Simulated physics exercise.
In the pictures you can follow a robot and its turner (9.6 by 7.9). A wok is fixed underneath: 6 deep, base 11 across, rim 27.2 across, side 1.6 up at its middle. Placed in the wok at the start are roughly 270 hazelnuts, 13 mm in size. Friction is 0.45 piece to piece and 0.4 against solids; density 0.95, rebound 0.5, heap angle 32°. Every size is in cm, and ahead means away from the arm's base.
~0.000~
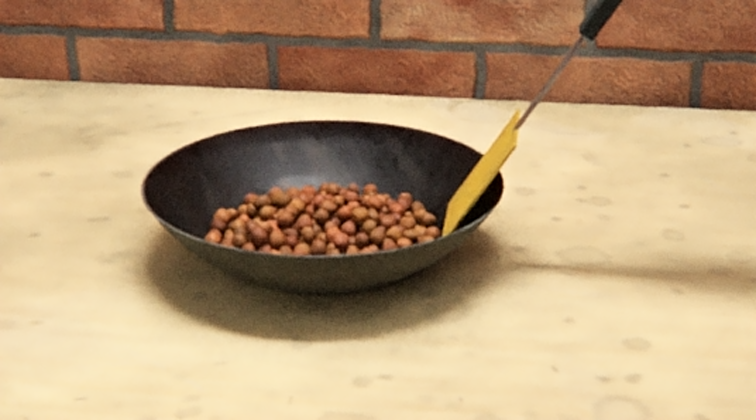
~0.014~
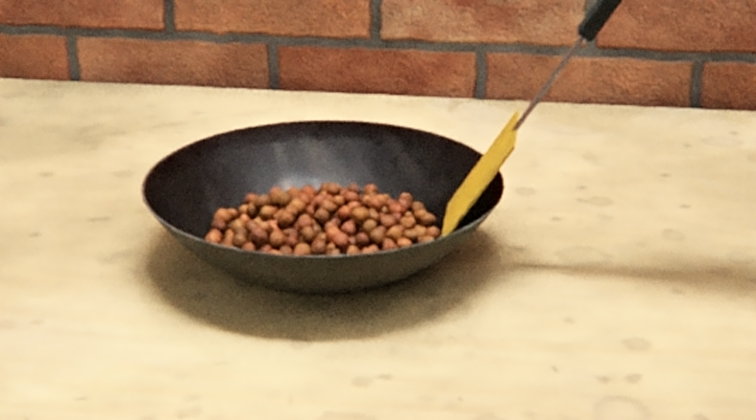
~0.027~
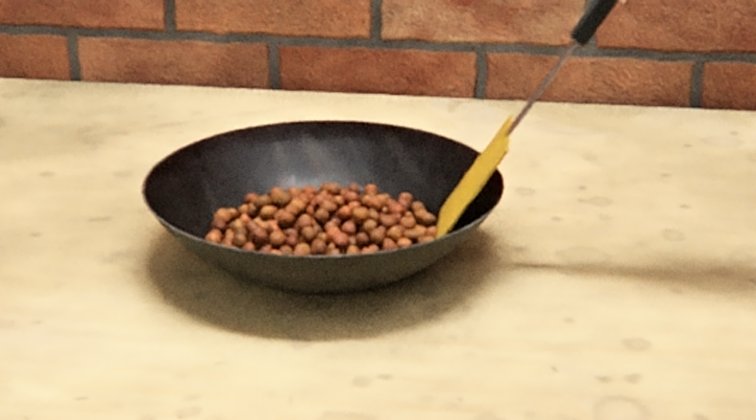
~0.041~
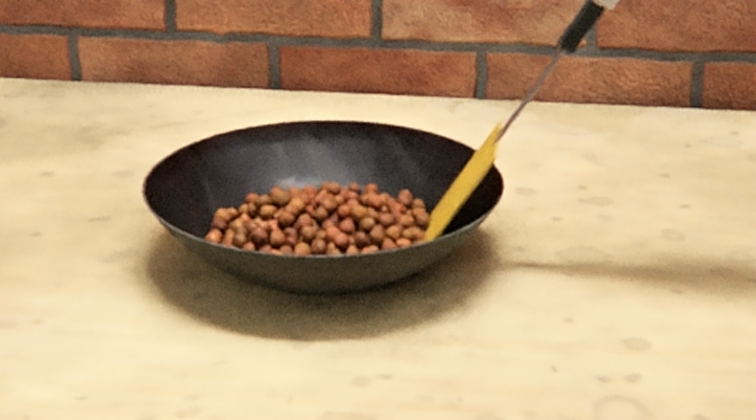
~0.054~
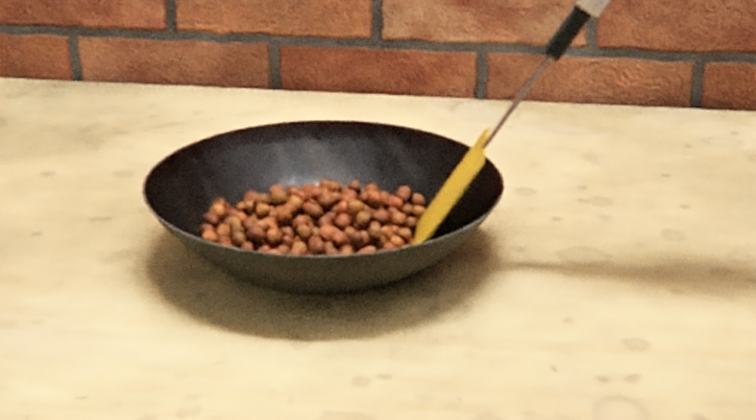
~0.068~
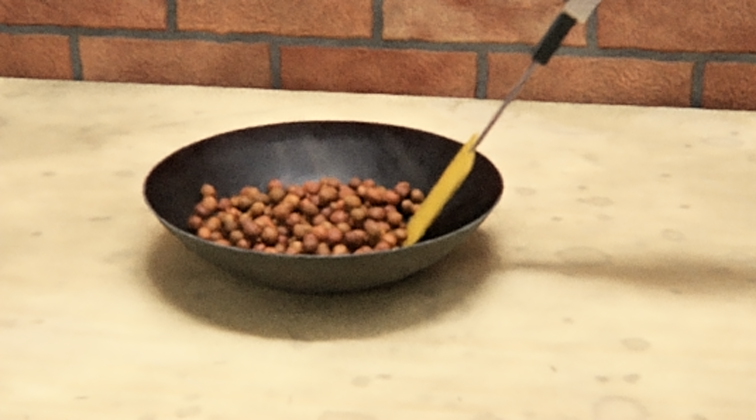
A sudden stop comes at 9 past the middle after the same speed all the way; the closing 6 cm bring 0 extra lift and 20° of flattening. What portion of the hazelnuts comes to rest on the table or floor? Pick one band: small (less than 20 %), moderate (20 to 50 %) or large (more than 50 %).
Small.
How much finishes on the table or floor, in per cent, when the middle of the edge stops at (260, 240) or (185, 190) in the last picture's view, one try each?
Around 0 per cent for the first try and 30 per cent for the second.
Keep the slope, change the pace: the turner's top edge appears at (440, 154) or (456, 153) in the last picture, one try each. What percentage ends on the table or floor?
35 % and 25 %.
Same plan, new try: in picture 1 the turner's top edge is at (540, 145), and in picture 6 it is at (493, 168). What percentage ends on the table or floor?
About 10 per cent.
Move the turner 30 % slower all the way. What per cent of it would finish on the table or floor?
In that case, close to 5 per cent.
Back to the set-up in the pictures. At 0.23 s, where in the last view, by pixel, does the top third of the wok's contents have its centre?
Around (224, 198).
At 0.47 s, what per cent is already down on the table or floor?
Roughly 10 percent of it.
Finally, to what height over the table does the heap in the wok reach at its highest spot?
Close to 7.0 centimetres high.
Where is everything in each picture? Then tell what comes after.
In the first picture, turner top edge at (517, 127), sloping 58°; upper third of the load around (320, 227), from x 210 to 435, top at y 190; 272 in the wok.
In the second picture, turner top edge at (516, 128), sloping 58°; upper third of the load around (320, 227), from x 210 to 435, top at y 190.
In the third picture, turner top edge at (510, 132), sloping 58°; upper third of the load around (320, 227), from x 210 to 435, top at y 190.
In the fourth picture, turner top edge at (498, 139), sloping 58°; upper third of the load around (325, 225), from x 210 to 425, top at y 190.
In the fifth picture, turner top edge at (485, 145), sloping 58°; upper third of the load around (323, 224), from x 210 to 420, top at y 185.
In the sixth picture, turner top edge at (472, 150), sloping 58°; upper third of the load around (319, 220), from x 195 to 420, top at y 185; 272 in the wok.
By 0.15 s, sloping 58°, highest piece 7 above the table; 272 in the wok.
By 0.23 s, sloping 52°, highest piece 6 above the table; 271 in the wok, 1 on the blade or in flight.
By 0.47 s, sloping 38°, highest piece 7 above the table; 239 in the wok, 30 on the table or floor, 3 on the blade or in flight.
By 1.52 s, sloping 38°, highest piece 6 above the table; 238 in the wok, 34 on the table or floor.
Final count, 238 in the wok, 34 on the table or floor. That is 12 % on the table or floor.
